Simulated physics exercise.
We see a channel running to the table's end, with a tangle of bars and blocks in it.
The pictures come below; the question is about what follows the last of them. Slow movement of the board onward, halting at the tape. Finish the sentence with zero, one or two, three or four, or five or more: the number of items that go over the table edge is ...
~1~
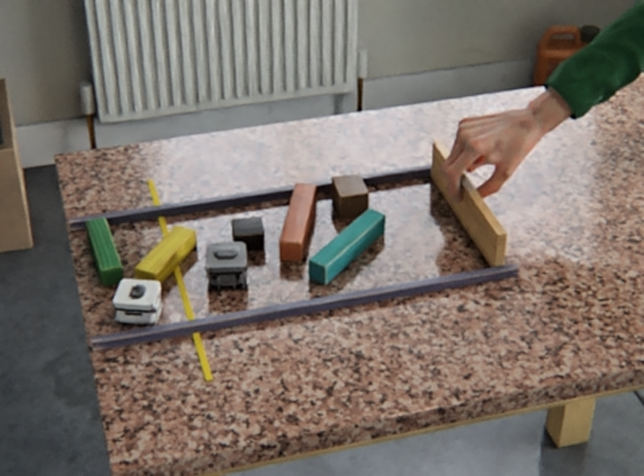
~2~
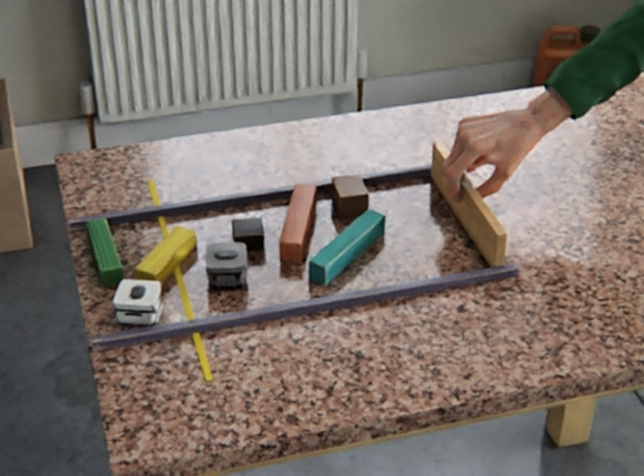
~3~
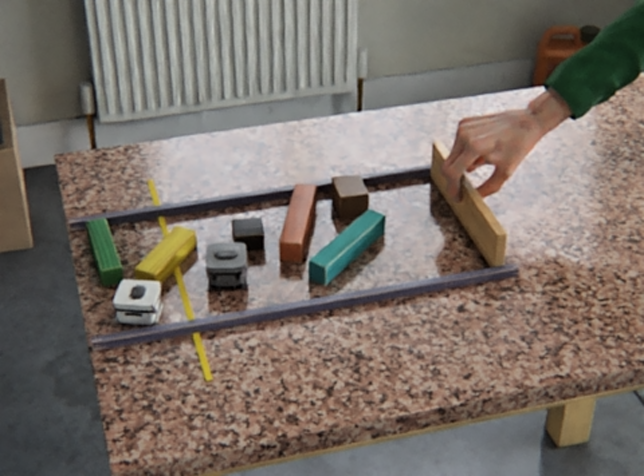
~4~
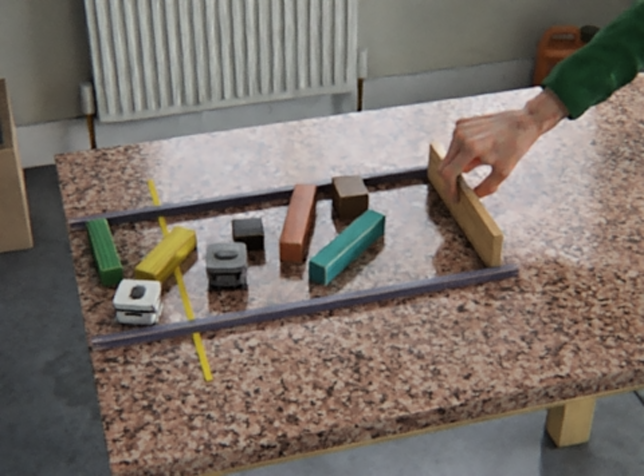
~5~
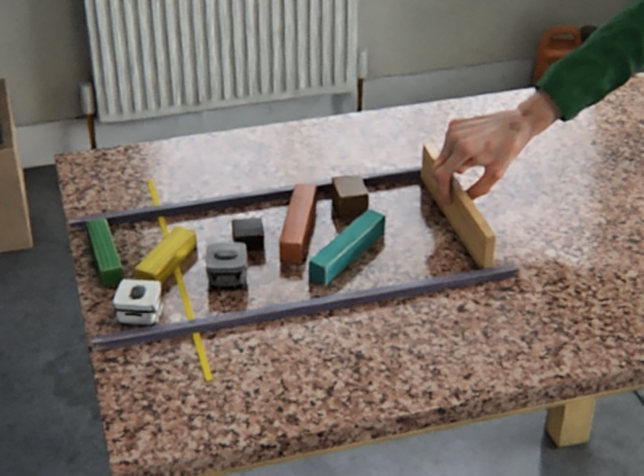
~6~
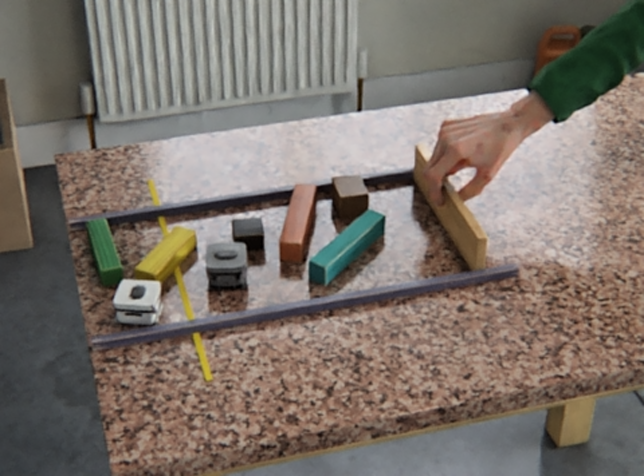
The number of items that go over the table edge is one or two.
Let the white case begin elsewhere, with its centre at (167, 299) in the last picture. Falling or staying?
If so, it stays where it is.
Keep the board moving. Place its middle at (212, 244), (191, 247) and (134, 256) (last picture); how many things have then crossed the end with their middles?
The counts: 0, 1 and 4.
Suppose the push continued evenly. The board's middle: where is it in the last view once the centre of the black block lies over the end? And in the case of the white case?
Around (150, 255) first and around (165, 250) second.
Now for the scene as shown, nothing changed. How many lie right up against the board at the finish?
The number is 2.
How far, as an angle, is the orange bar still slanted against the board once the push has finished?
Roughly 10 degrees.
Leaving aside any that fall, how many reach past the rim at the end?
Expected count: 2.
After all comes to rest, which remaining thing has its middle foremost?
Answer: The yellow stick.
A little later, none off yet; green stick at rest near (104, 251); white case at rest near (138, 303); yellow stick at rest near (167, 257).
When it is over, the number that fall off is one or two; down, green stick.
